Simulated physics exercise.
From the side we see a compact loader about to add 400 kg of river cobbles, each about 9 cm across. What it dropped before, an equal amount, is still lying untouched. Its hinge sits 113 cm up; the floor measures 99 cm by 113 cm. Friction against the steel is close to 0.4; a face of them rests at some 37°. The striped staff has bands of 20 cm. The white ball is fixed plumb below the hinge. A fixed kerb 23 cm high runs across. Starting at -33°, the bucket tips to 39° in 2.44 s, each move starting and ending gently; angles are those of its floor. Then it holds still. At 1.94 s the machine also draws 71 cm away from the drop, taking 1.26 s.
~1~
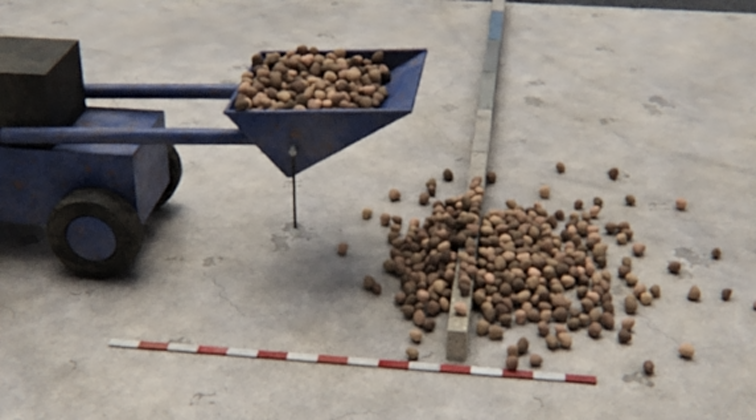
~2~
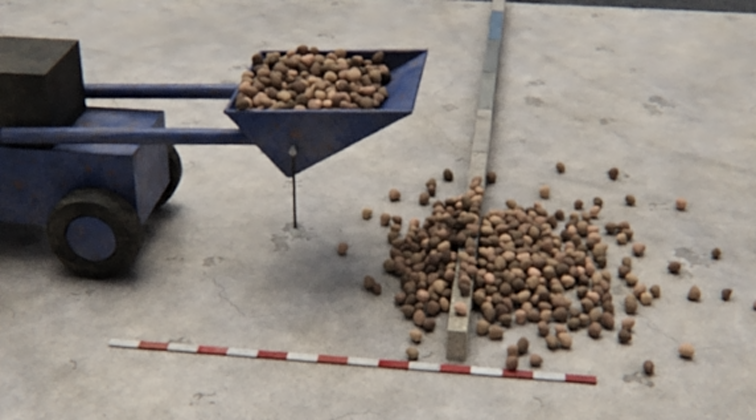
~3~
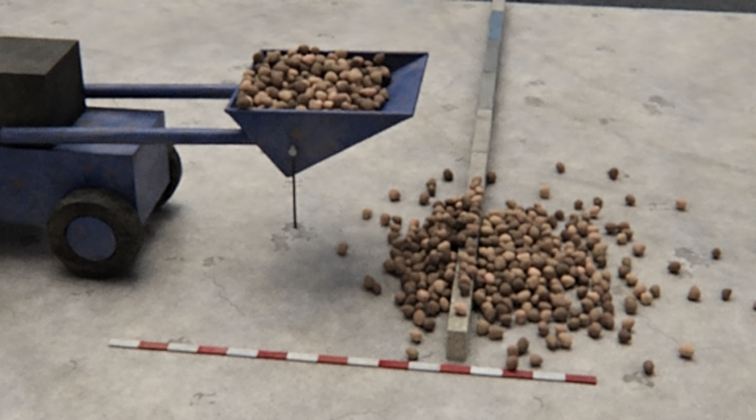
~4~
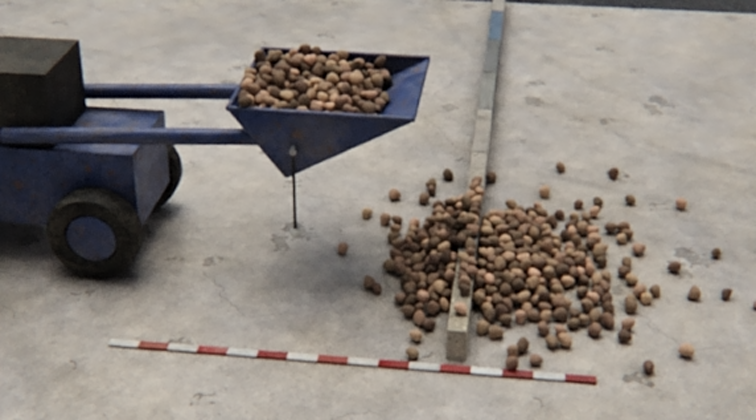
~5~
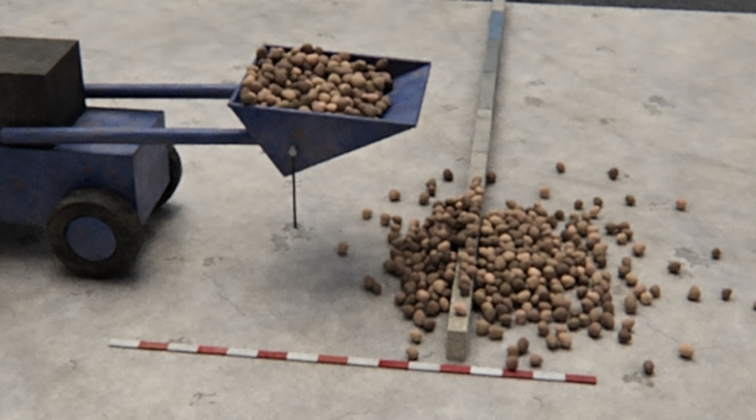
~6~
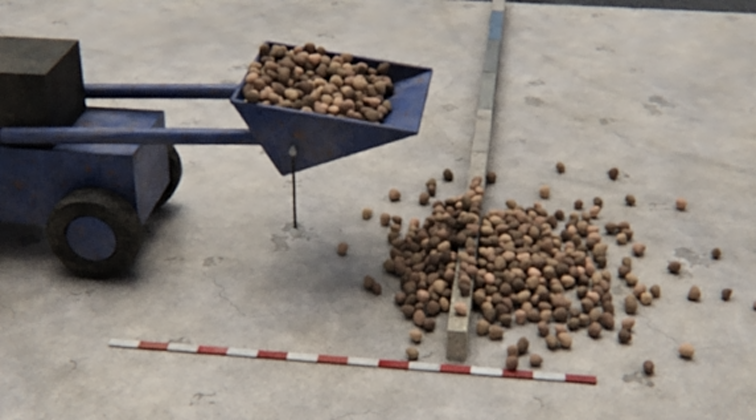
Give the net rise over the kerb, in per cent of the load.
About 2 per cent.
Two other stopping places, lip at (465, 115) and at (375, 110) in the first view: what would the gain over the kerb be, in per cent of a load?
First some 30, then 0 per cent.
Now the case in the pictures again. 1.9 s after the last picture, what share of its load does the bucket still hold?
Roughly 5 per cent is still inside.
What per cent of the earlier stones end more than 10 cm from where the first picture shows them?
Roughly 5 per cent of them.
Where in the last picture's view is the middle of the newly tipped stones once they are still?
Near (396, 244).
Then, 1.2 s after the last picture the floor is at 28°; in per cent of one load, 96 in the bucket, 42 on this side of the kerb, 62 over the kerb; the foremost stones are at (747, 286).
Then, 1.9 s after the last picture the floor is at 39°; in per cent of one load, 5 in the bucket, 131 on this side of the kerb, 64 over the kerb; the foremost stones are at (747, 286).
Then, 3.1 s after the last picture the floor is at 39°; in per cent of one load, 0 in the bucket, 136 on this side of the kerb, 64 over the kerb; the foremost stones are at (747, 286).
Then, 5.7 s after the last picture the floor is at 39°; in per cent of one load, 0 in the bucket, 136 on this side of the kerb, 64 over the kerb; the foremost stones are at (747, 286). Net gain over the kerb, 2.
